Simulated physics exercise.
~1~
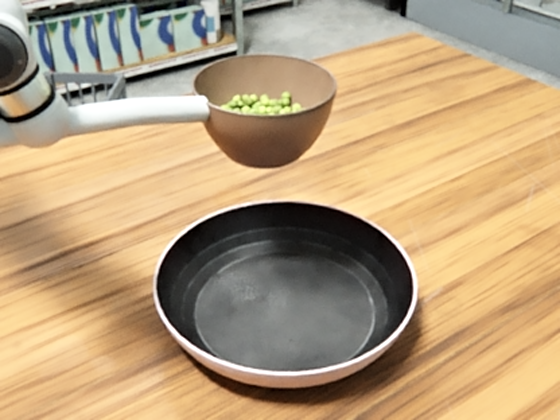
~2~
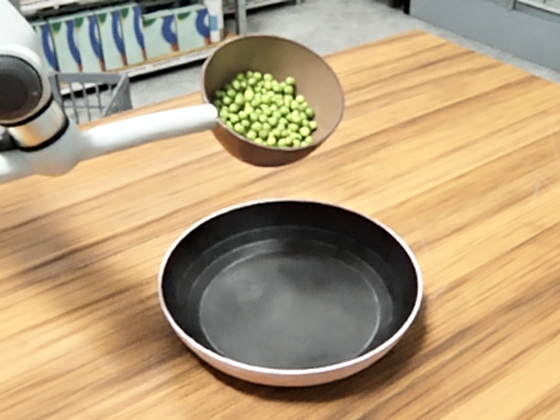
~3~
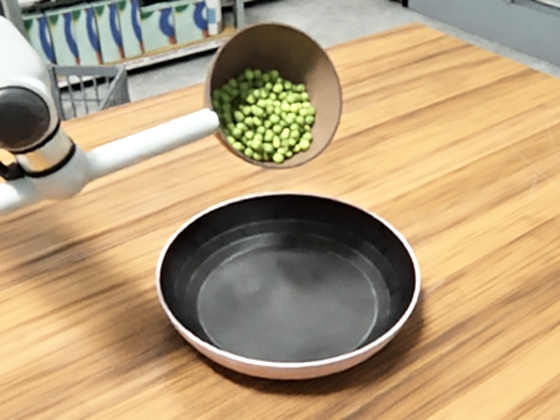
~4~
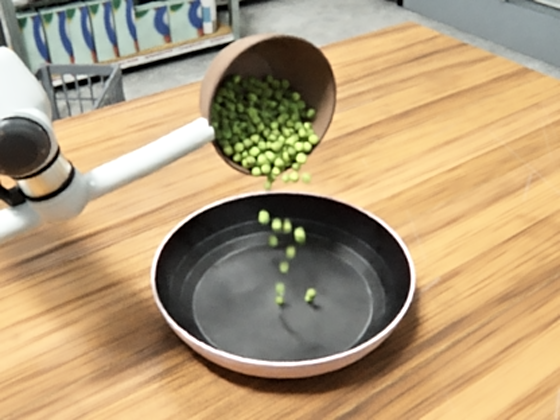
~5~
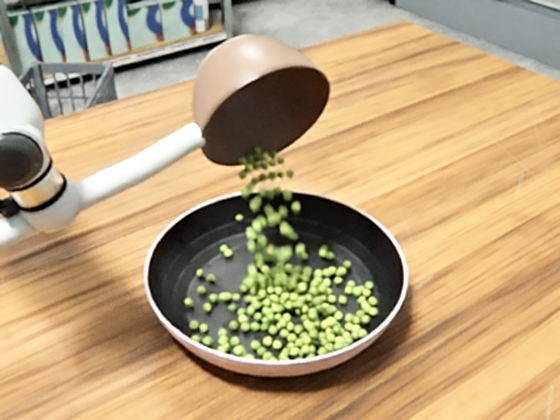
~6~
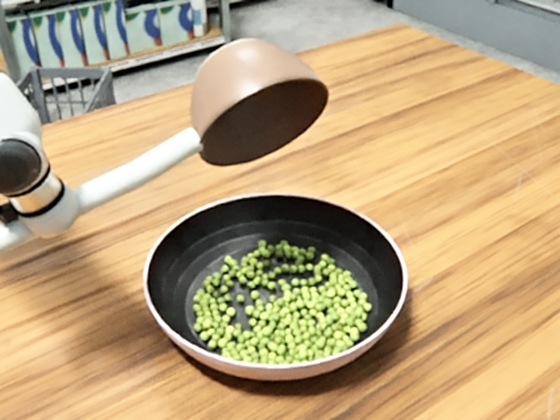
The video shows a robotic arm holding a brown ladle of green peas above a dark round pan on a wooden table. The arm tips the ladle until the peas pour into the pan, ending with the ladle emptied and overturned above the peas spread across the pan.
